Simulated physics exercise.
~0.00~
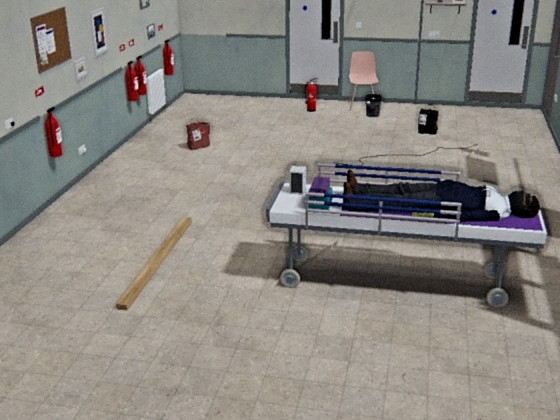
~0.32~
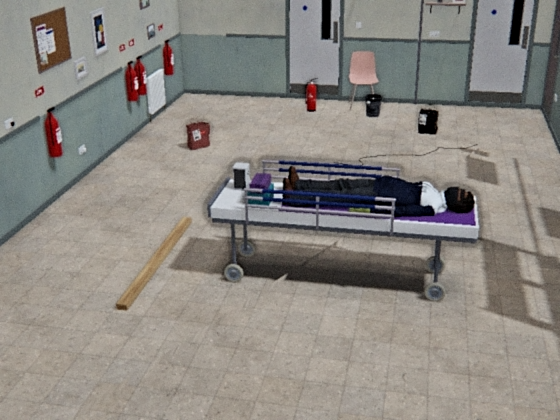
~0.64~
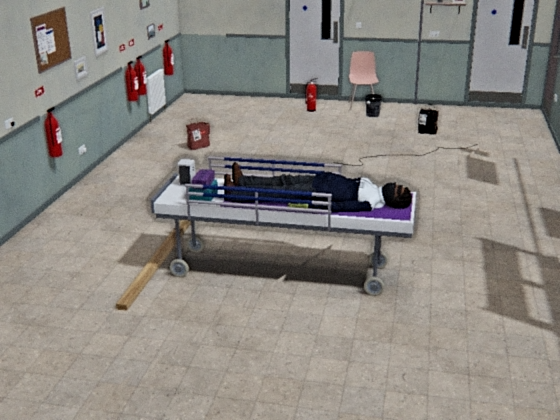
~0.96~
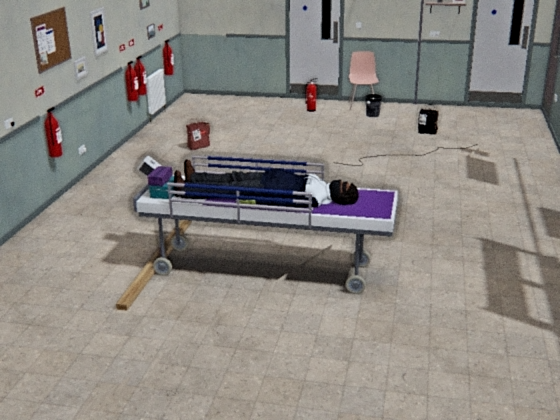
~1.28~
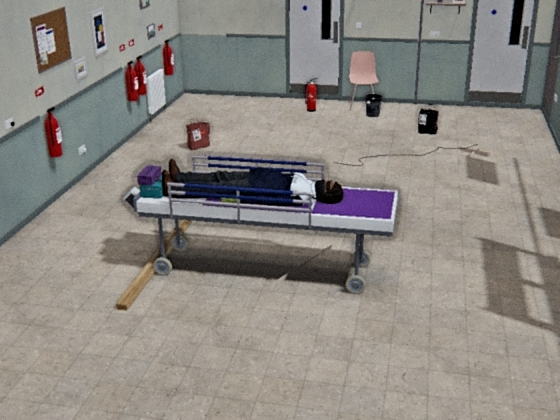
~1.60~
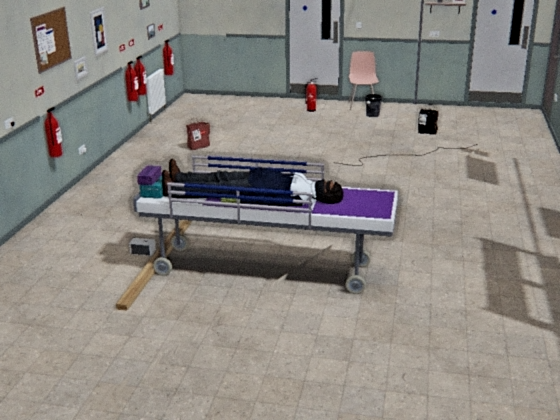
Trolley carrying a limp person rolling left and stopping abruptly, the sleeper sliding footward and a white pump tumbling to the floor.
